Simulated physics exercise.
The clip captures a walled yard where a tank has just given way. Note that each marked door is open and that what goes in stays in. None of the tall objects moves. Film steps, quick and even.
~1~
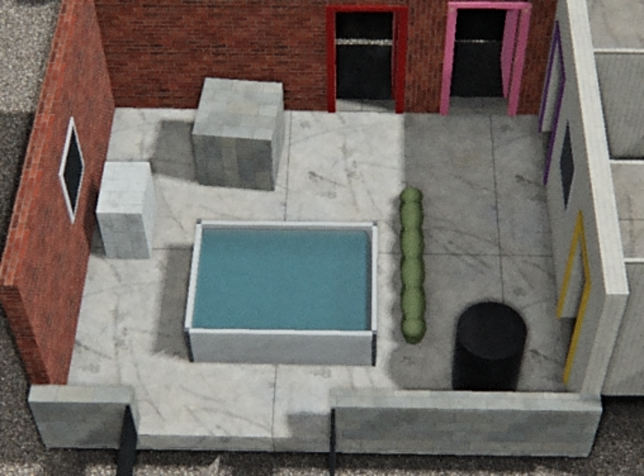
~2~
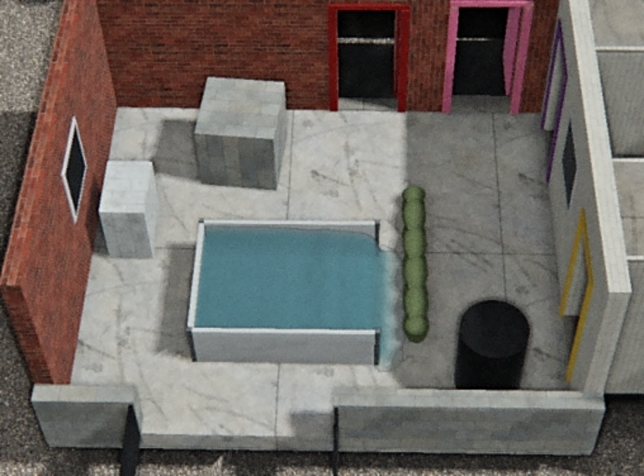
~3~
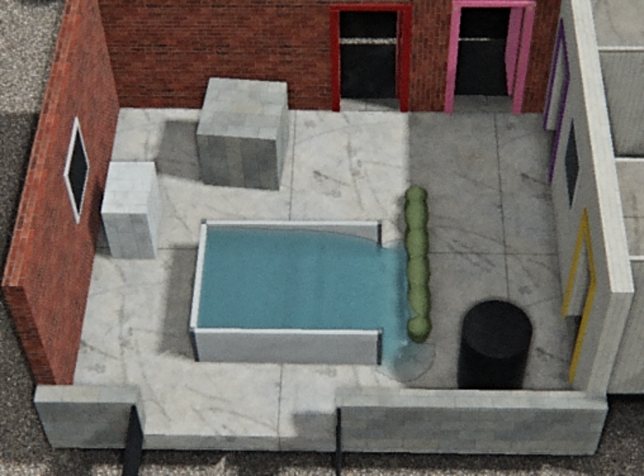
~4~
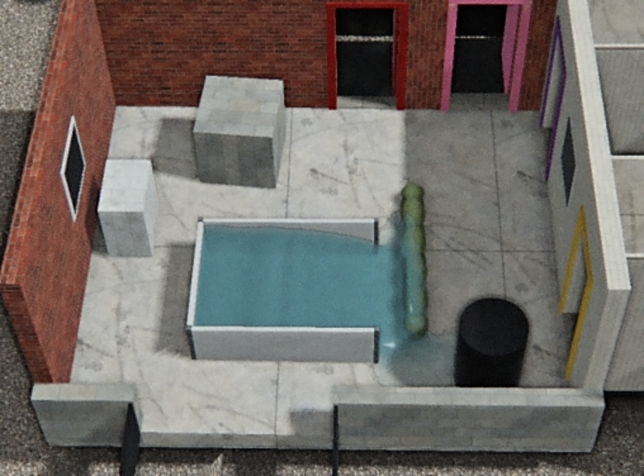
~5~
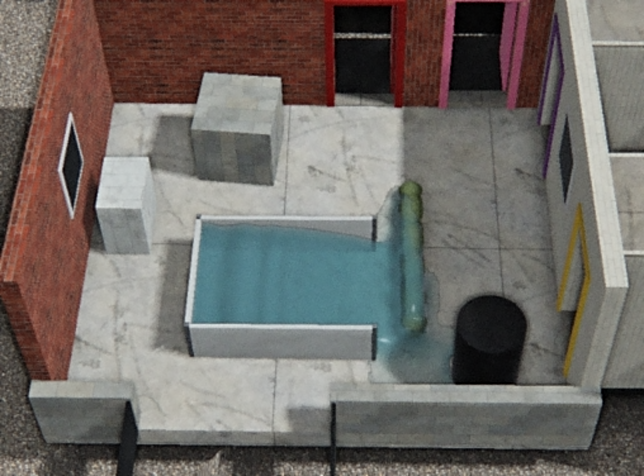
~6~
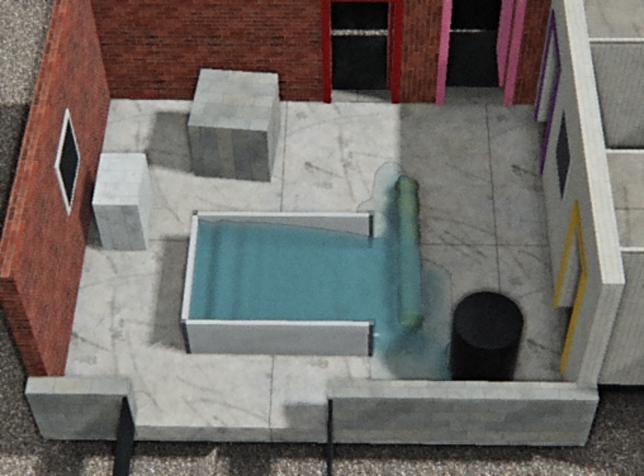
Walled yard with a tank of still water, its right side opening and water pouring out around a green hedge, spreading across the paving.
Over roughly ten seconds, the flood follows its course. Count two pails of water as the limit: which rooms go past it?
At the end, the pink door holds up fine I think; the yellow door gets overrun I think; the purple door gets overrun I think; the red door gets overrun I think.
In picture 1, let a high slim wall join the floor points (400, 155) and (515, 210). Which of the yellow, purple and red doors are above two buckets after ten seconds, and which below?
Note - yellow: Crosses the line; purple: Does not reach it; red: Crosses the line.
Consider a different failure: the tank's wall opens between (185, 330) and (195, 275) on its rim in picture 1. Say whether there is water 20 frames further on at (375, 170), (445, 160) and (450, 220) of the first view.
Point by point: Untouched, untouched and untouched.
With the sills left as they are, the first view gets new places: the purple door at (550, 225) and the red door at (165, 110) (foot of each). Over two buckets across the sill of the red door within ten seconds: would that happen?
As I see it, the red door comes in lower.
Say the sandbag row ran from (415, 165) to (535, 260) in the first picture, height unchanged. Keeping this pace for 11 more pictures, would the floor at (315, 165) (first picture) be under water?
There: Spared.
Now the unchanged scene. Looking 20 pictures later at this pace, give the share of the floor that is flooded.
Around 60 percent of it.
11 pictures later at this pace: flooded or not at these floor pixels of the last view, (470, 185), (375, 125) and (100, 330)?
Result, in that order: Wetted / wetted / not wetted.
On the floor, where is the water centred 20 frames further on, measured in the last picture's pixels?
The water centres close to (357, 286).
A moment on, water covers 35 % of the floor; the pink door not reached, the yellow door wet at the sill, nothing in, the purple door not reached, the red door wet at the sill, nothing in.
Next, water covers 50 % of the floor; the pink door not reached, the yellow door over two buckets in, the purple door not reached, the red door over two buckets in.
Then, water covers 60 % of the floor; the pink door wet at the sill, nothing in, the yellow door over two buckets in, the purple door wet at the sill, nothing in, the red door far over two buckets in.
Later, water covers 80 % of the floor; the pink door wet at the sill, nothing in, the yellow door over two buckets in, the purple door under two buckets in, the red door far over two buckets in.
In the end, water covers 90 % of the floor; the pink door wet at the sill, nothing in, the yellow door far over two buckets in, the purple door over two buckets in, the red door far over two buckets in.
